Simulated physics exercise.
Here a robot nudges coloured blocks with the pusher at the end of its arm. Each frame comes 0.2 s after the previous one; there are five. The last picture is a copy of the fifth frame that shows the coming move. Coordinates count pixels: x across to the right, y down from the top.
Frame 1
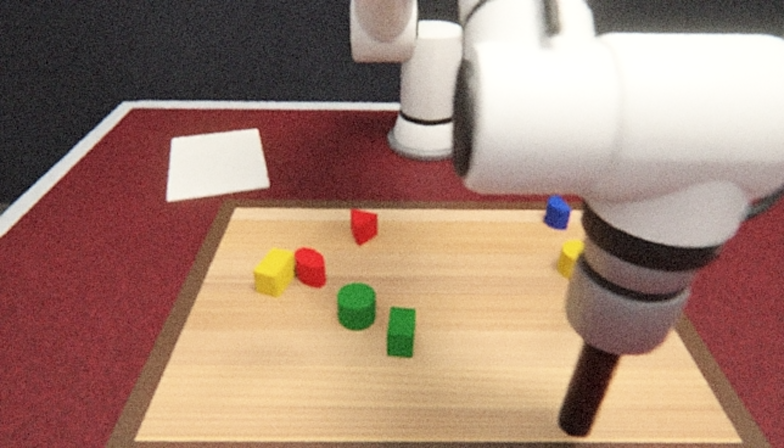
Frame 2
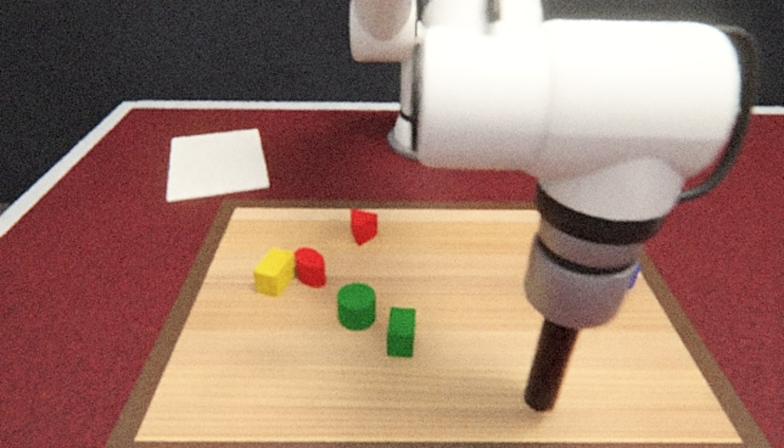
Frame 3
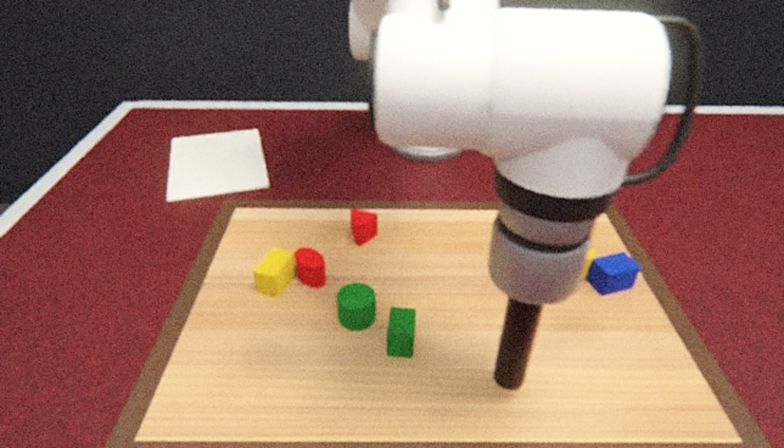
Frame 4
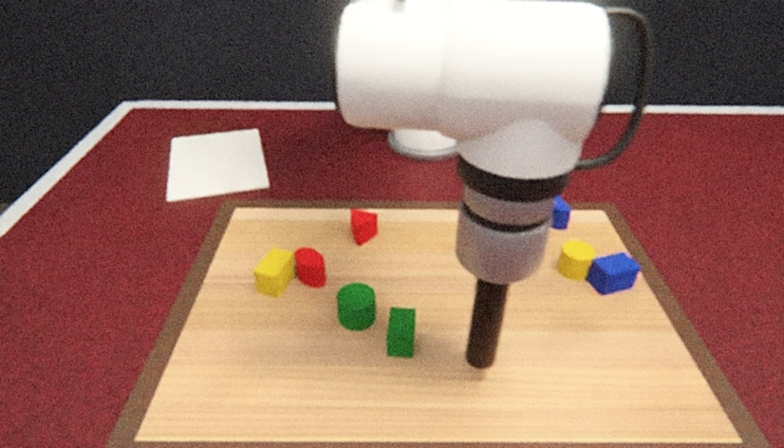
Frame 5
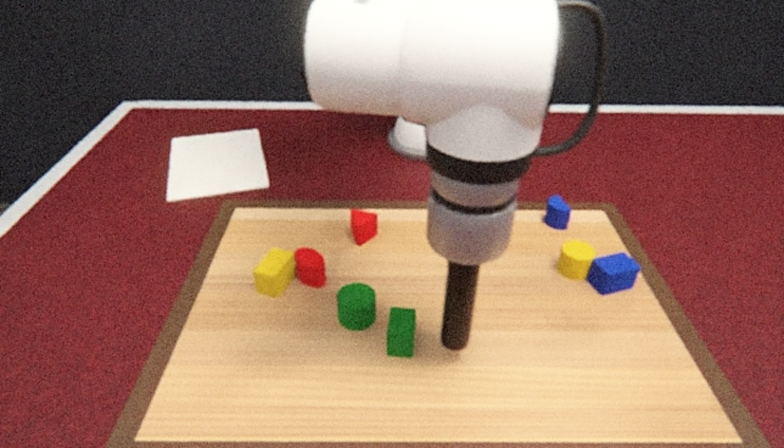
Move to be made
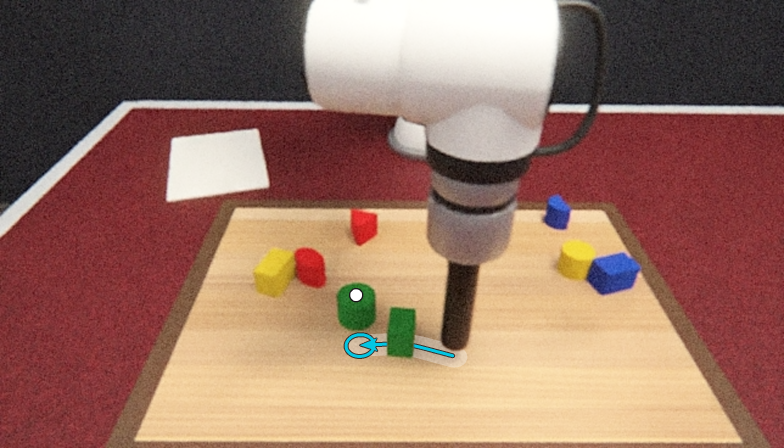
A robot arm with a dark pusher moves steadily left and away from the viewer across a wooden board, drawing close to the green oblong block, while the scattered red, yellow, green and blue blocks stay still.
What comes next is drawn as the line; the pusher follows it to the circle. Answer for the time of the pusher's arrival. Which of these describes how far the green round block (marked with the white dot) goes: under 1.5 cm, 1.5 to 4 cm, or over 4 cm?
The green round block ends up a moderate distance away, 1.5 to 4 cm.
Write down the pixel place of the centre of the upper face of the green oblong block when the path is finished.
At roughly (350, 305).
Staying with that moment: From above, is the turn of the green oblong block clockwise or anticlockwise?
In a top view, it turns clockwise.
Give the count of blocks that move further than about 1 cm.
Going by the path, two blocks will move.
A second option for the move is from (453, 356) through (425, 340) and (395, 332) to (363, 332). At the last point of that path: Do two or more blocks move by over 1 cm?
I'd say yes.
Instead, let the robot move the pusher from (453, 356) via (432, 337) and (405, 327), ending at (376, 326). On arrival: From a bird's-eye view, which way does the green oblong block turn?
It spins anti-clockwise.
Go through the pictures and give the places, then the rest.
The first frame shows pusher tip at (574, 423); block tops, green round block at (356, 295); green oblong block at (402, 321).
The second frame shows pusher at (540, 399); blocks unchanged.
The third frame shows pusher at (508, 378); blocks unchanged.
The fourth frame shows pusher at (480, 358); blocks unchanged.
The fifth frame shows pusher at (455, 340); green round block at (356, 295); green oblong block at (402, 321).
Path on the board, from (453, 356) through (407, 345) to (360, 345); the dot is on the green round block.
What follows on the original path. Halfway along, pusher at (405, 329); green oblong block at (380, 315), turned 15° clockwise.
At the end, pusher at (360, 330); green round block at (341, 284); green oblong block at (350, 305), turned 65° clockwise.
